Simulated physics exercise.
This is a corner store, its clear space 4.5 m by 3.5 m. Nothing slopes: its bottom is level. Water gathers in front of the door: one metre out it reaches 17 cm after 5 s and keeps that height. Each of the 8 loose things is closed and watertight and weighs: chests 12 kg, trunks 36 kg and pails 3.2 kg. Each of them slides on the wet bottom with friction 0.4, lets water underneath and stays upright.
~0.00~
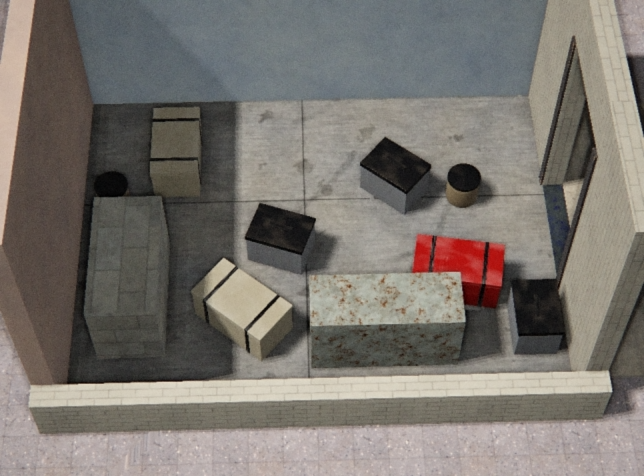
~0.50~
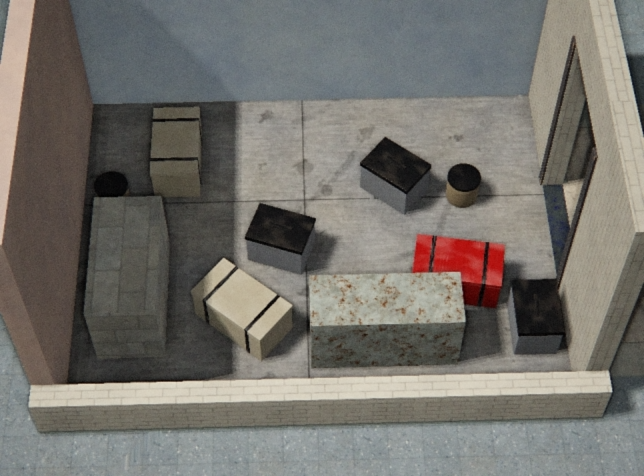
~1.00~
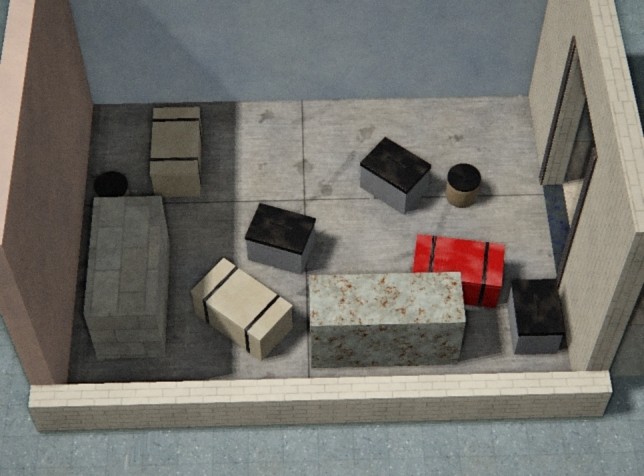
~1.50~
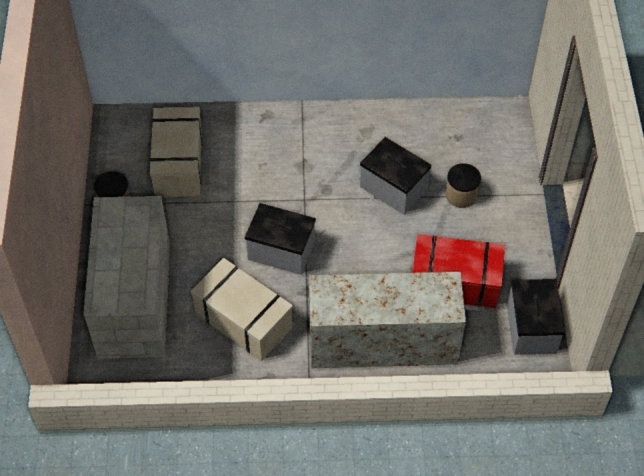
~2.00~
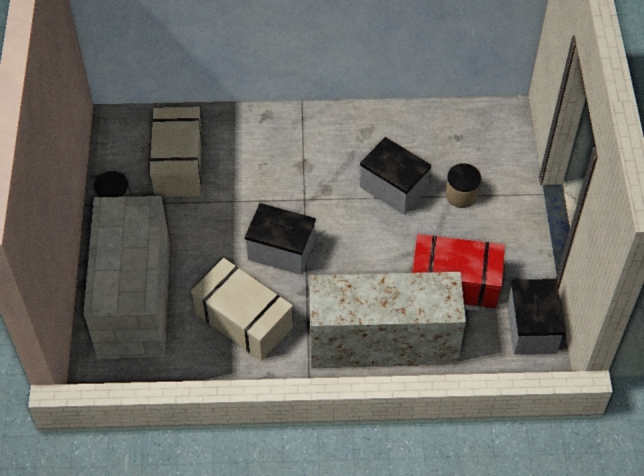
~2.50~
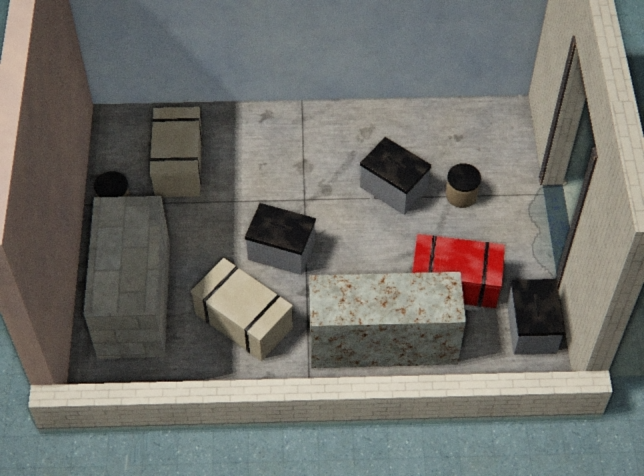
In a small walled store seen from above, a red trunk, pale trunks, dark-topped boxes and stone blocks sit on a grey floor. The ground outside turns from pinkish paving to blue-green water, while nothing inside shifts. Lastly, a thin patch of water spreads just inside the doorway at right.
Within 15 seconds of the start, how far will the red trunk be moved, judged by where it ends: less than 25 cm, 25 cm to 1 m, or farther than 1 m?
It will be moved less than 25 cm.
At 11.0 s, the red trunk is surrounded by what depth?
7 cm or so.
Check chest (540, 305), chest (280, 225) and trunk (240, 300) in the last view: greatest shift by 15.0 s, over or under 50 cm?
Order as asked: Beyond, beyond, below.
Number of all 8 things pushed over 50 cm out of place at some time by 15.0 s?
The number is 5.
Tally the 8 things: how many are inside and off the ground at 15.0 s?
The count is 6.
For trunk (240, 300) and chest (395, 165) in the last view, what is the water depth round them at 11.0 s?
I'd estimate 4 cm for the first and 10 cm for the second.
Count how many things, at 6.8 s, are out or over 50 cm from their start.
I count 2.
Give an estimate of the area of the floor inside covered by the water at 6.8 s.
About 8.5 m2 is covered.
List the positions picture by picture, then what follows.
The first picture shows the red trunk at (459, 260) rests on the ground; 0.0 m2 under water; 0 of 8 have shifted.
The second picture shows the red trunk at (459, 260), on the bottom; water covers 0.0 m2; 0 of 8 have shifted.
The third picture shows the red trunk at (459, 260), on the bottom; water covers 0.0 m2; 0 of 8 have shifted.
The fourth picture shows the red trunk at (459, 260), on the bottom; water covers 0.0 m2; 0 of 8 have shifted.
The fifth picture shows the red trunk at (459, 260), on the bottom; water covers 0.0 m2; 0 of 8 have shifted.
The sixth picture shows the red trunk at (459, 260) rests on the ground; 0.1 m2 under water; 0 of 8 have shifted.
After 3.5 s the red trunk is near (459, 260), 0.0 m from its start, aground; 0 afloat.
After 6.8 s the red trunk is near (459, 260), 0.0 m from its start, aground; 1 afloat.
After 11.0 s the red trunk is near (459, 260), 0.0 m from its start, aground; 3 afloat.
After 15.0 s the red trunk is near (459, 260), 0.0 m from its start, aground; 6 afloat.
